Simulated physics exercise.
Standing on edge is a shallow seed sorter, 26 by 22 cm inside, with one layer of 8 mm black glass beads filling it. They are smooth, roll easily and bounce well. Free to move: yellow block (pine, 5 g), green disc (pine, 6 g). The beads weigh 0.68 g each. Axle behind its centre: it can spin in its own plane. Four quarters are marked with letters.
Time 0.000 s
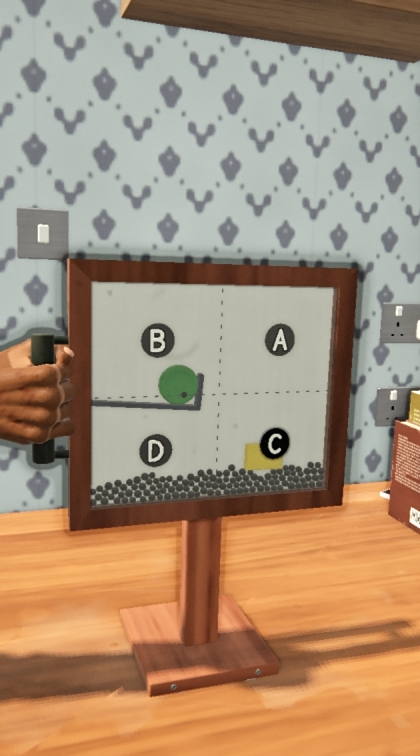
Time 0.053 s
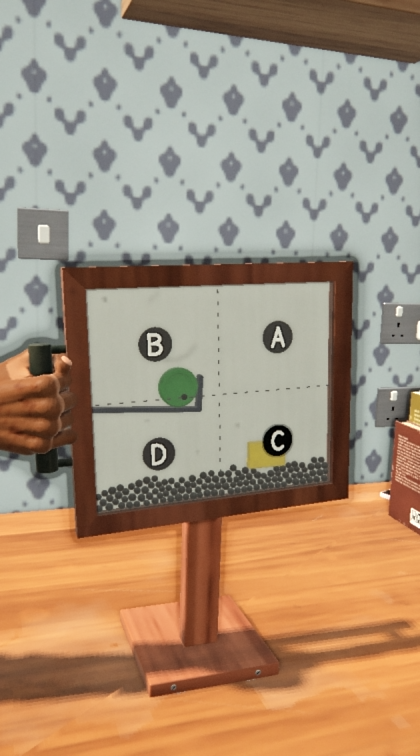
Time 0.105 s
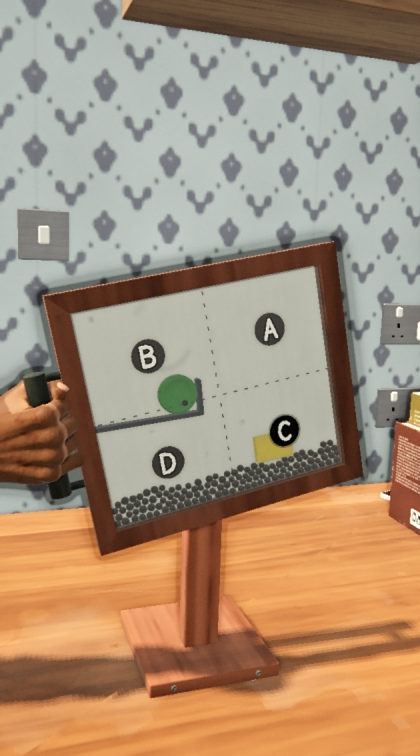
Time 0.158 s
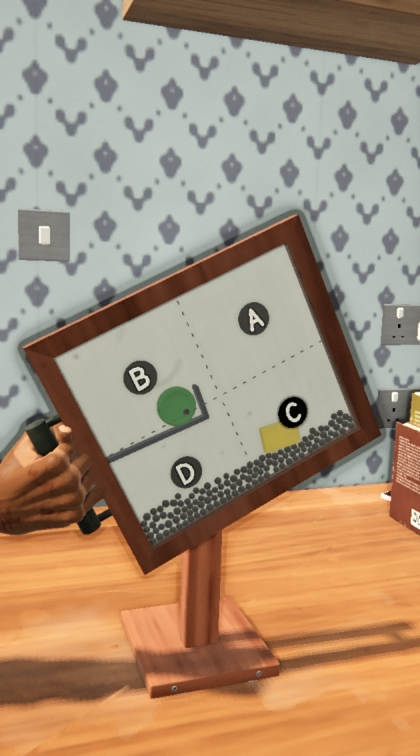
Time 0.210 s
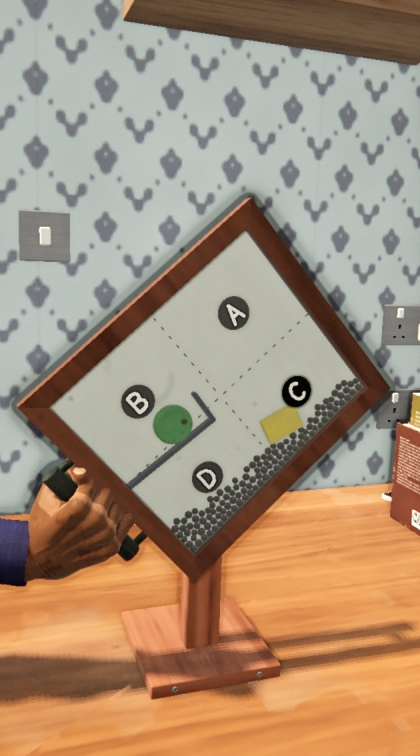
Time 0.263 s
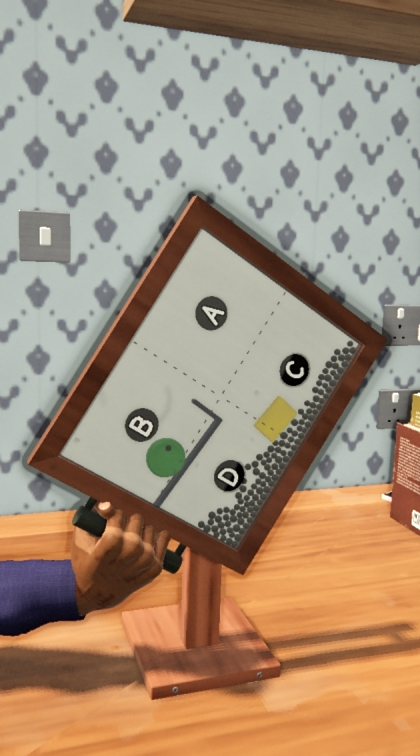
A hand turning a framed sorter anticlockwise on its stand, black beads, yellow block and green disc shifting inside the lettered panel.
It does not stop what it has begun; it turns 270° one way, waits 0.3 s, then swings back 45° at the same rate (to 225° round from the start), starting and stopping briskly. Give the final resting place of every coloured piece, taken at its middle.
Resting places - green disc: A; yellow block: A.
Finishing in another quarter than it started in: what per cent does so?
Roughly 95 in a hundred.
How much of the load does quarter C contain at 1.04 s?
About 90 percent.
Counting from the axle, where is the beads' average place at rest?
Some 5 cm left and 10 cm below.
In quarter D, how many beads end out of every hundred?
Roughly 0%.
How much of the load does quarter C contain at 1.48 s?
Some 60 per cent.
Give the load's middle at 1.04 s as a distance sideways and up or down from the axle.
Position estimate: Left 6 cm, below 9 cm.
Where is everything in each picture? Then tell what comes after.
In the first picture, level; about 120 beads; beads centred (216, 484); top one (232, 468); yellow block (264, 456); green disc (178, 385); A (280, 340), B (158, 340), C (275, 444), D (156, 451).
In the second picture, turned 3° anticlockwise; beads centred (219, 484); top one (314, 460).
In the third picture, turned 12° anticlockwise; beads centred (228, 483); top one (330, 443); wall ends (198, 381).
In the fourth picture, turned 26° anticlockwise; beads centred (244, 478); top one (340, 413); yellow block (280, 435) tilted 15°; green disc (176, 406).
In the fifth picture, turned 42° anticlockwise; beads centred (261, 470); top one (356, 381).
In the sixth picture, turned 58° anticlockwise; beads centred (276, 458); top one (350, 344); yellow block (276, 419) tilted 49°; green disc (166, 458); A (211, 313), B (142, 425), C (294, 370), D (229, 476).
By 1.04 s, it has come round 270° anticlockwise; the beads' middle is 6 cm left of and 9 cm below the centre; A 10 %, C 90 %, D 5 %; yellow block in C; green disc in A.
By 1.48 s, it has come round 248° anticlockwise; the beads' middle is 5 cm left of and 10 cm below the centre; A 40 %, C 60 %; yellow block in A; green disc in A.
By 1.63 s, it has come round 225° anticlockwise; the beads' middle is 9 cm left of and 7 cm below the centre; A 40 %, C 60 %; yellow block in A; green disc in A.
At rest by 2.7 s, it has come round 225° anticlockwise; A 75 %, B 0 %, C 25 %, D 0 %; yellow block in A; green disc in A.
